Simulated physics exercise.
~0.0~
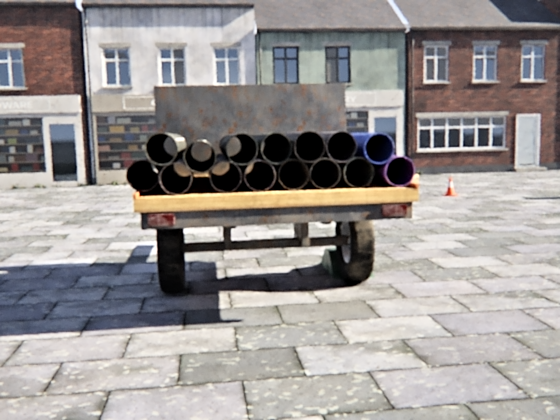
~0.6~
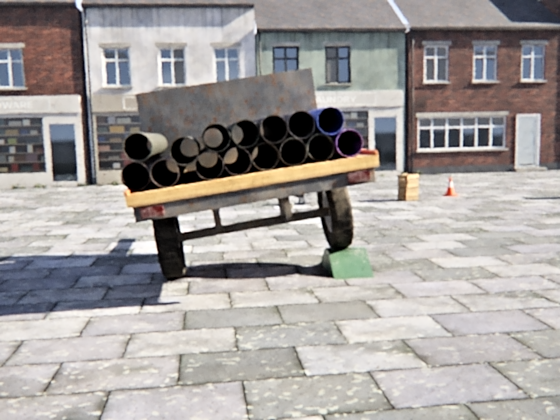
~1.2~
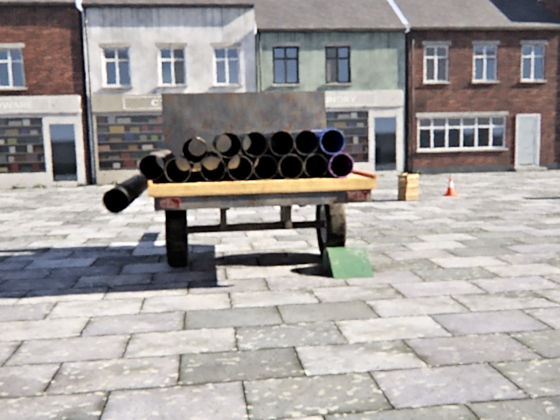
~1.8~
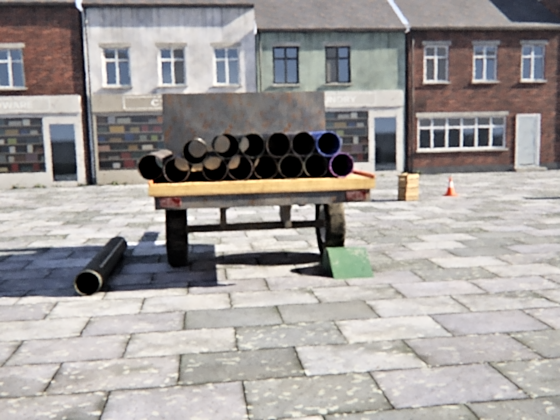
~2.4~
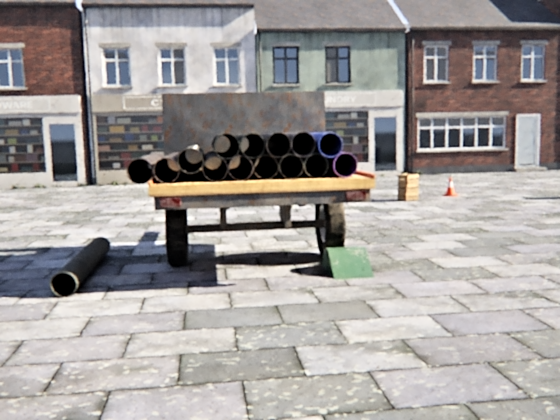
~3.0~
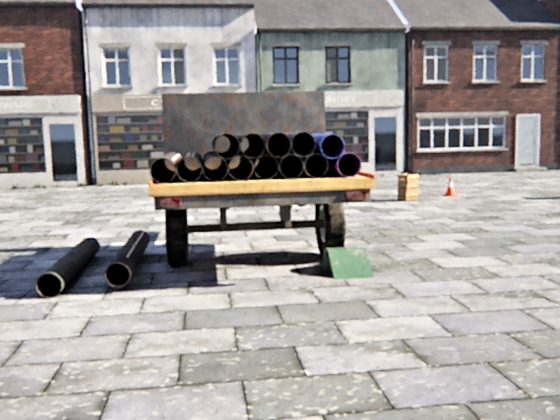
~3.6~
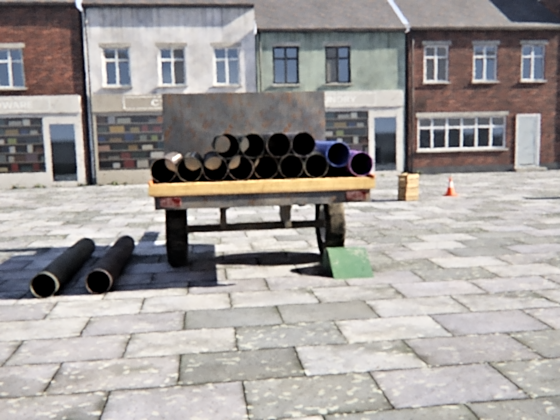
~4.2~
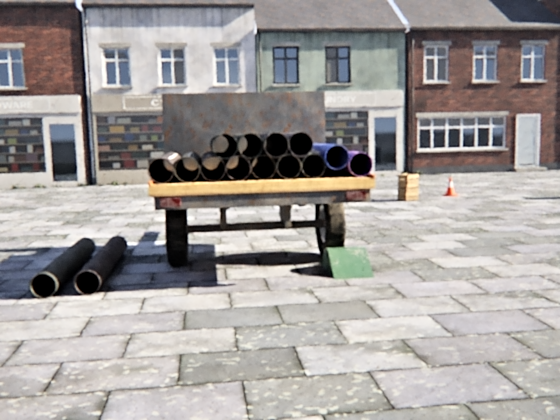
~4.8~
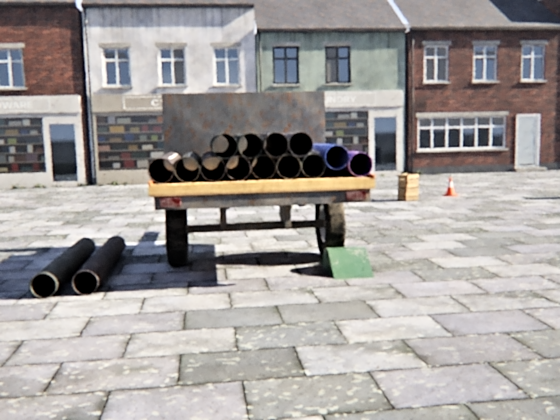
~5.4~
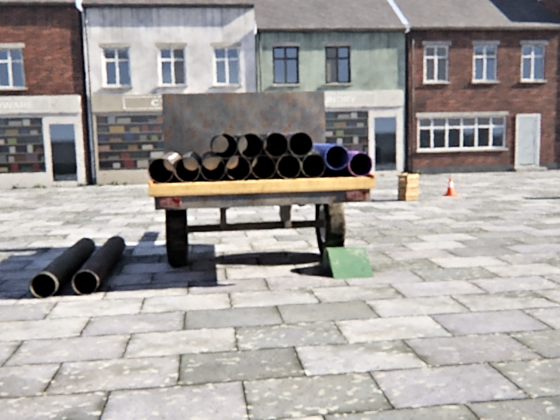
A trailer loaded with dark pipes tilted sharply to the left as one wheel rode over a green hump, then levelled out, and two pipes dropped off its left side onto the paving, while the purple and blue ones stayed aboard.
